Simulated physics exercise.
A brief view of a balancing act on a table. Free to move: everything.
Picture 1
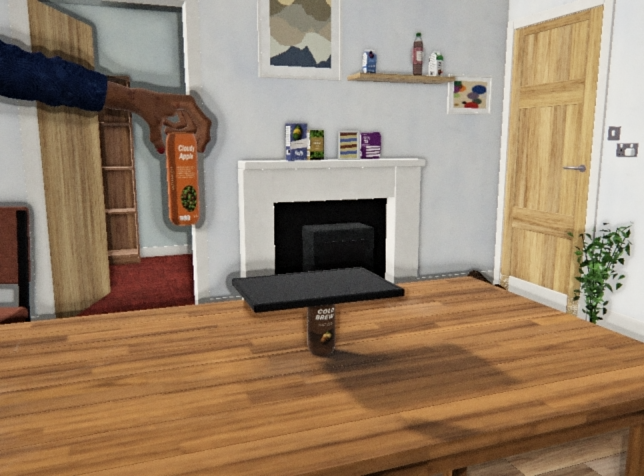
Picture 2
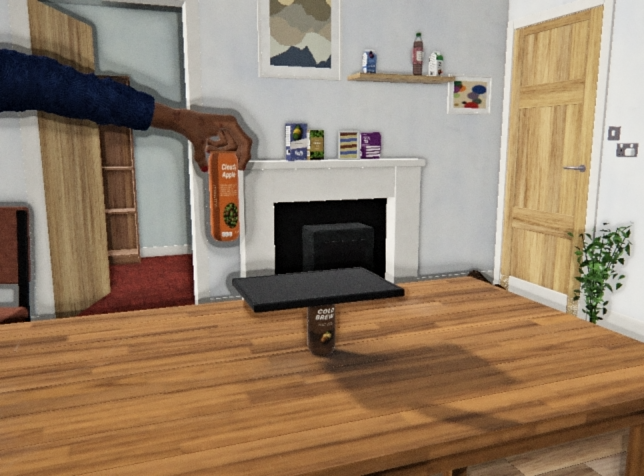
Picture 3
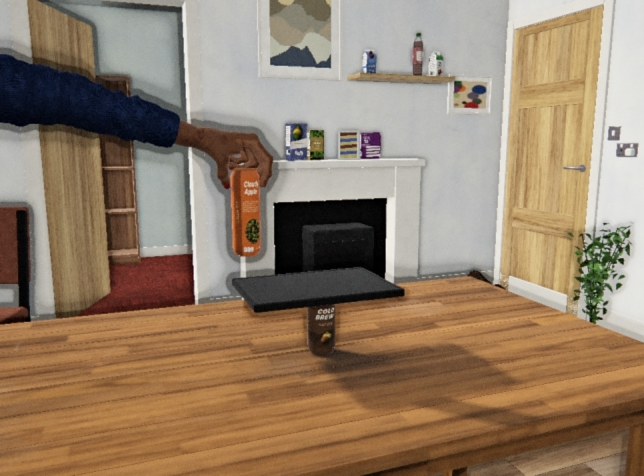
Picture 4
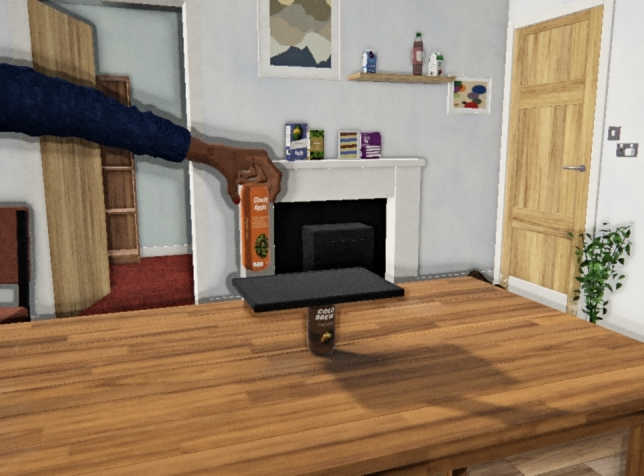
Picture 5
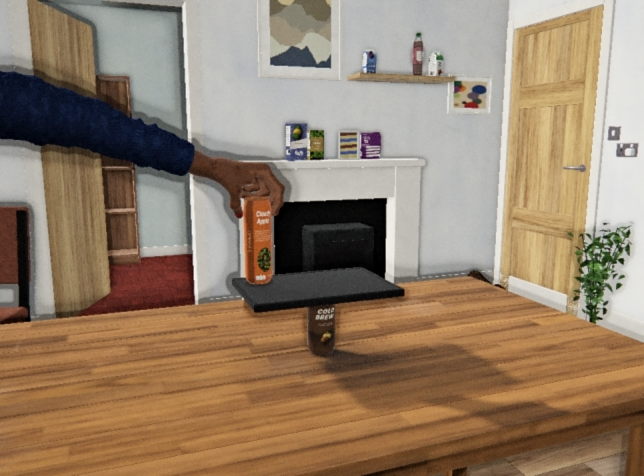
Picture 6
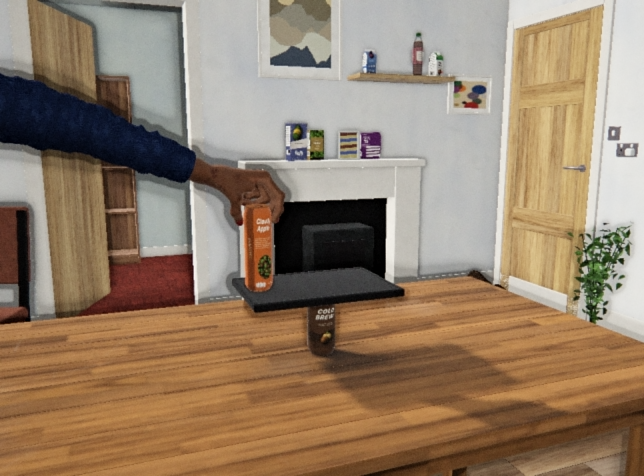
On a wooden table, a hand lowers an orange can onto a black board's left end.
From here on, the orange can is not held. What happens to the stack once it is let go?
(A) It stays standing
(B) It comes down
(B) It comes down.
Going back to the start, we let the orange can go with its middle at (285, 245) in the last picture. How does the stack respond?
Then it loses its balance.
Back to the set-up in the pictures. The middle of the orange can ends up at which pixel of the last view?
Near (200, 357).
Then, 0.30 s past the last view, orange can now fallen; black lid rocked 22° from its first pose.
Then, 0.40 s past the last view, black lid rocked 49° from its first pose.
Then, 0.50 s past the last view, black lid rocked 64° from its first pose.
Then, 0.70 s past the last view, black lid rocked 55° from its first pose; brown can rocked 4° from its first pose.
Finally, fallen, orange can; down or leaning hard in the stack, black lid; brown can still in place. Final places as the last picture's camera would see them, orange can near (200, 357). The stack comes apart.
